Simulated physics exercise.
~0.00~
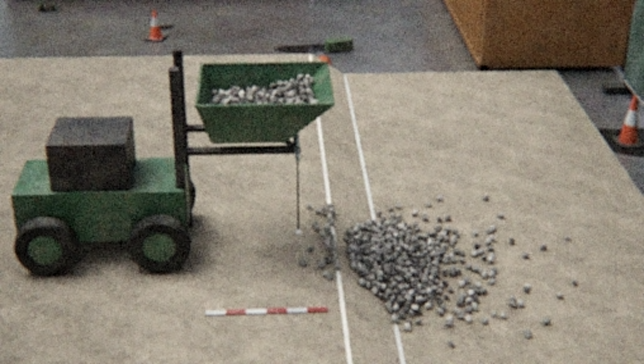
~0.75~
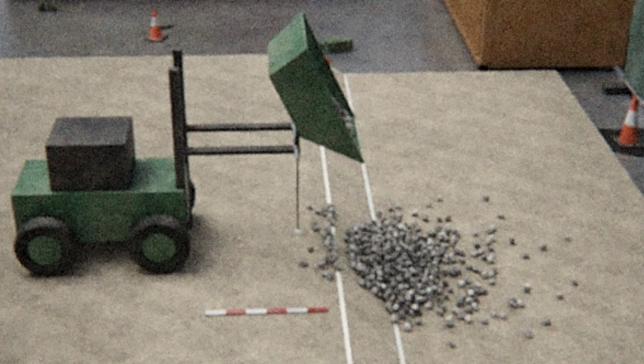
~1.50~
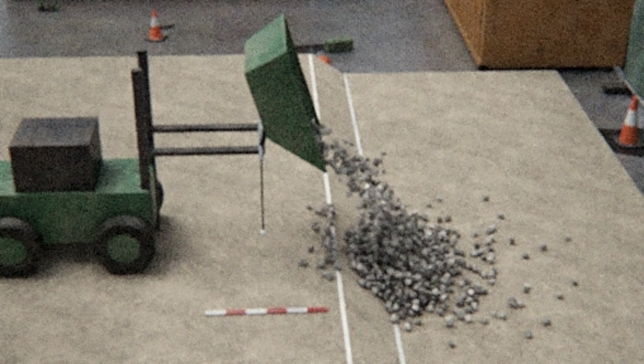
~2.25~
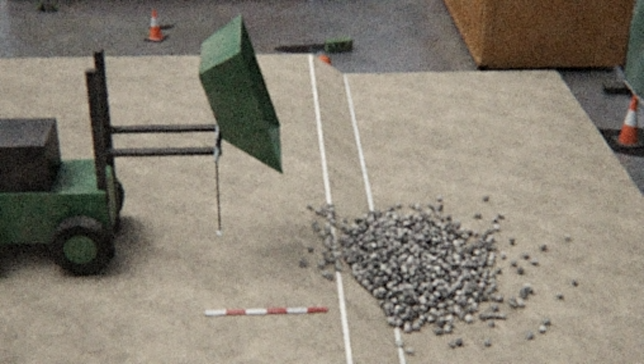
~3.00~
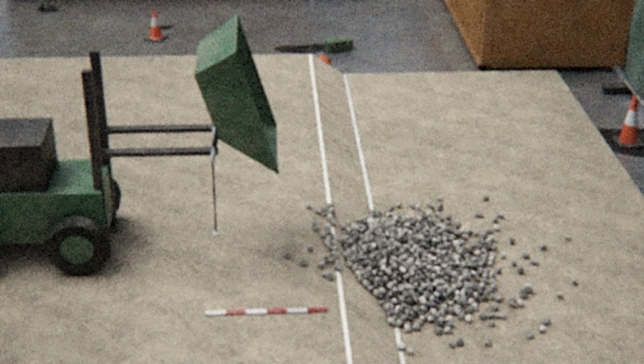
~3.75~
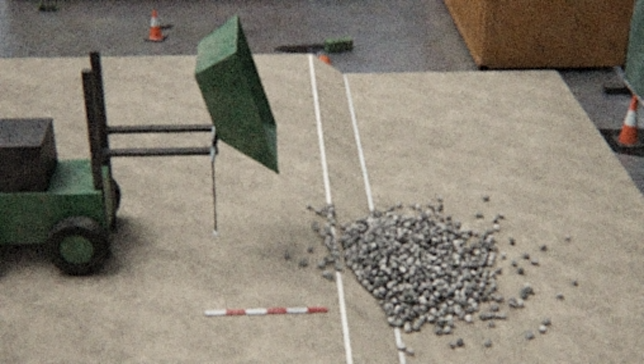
On a sandy floor crossed by two white lines, a green forklift tipped its raised skip of grey stones, then backed away to the left as they poured onto an earlier heap, leaving a bigger, wider pile and the empty skip still steeply tilted.
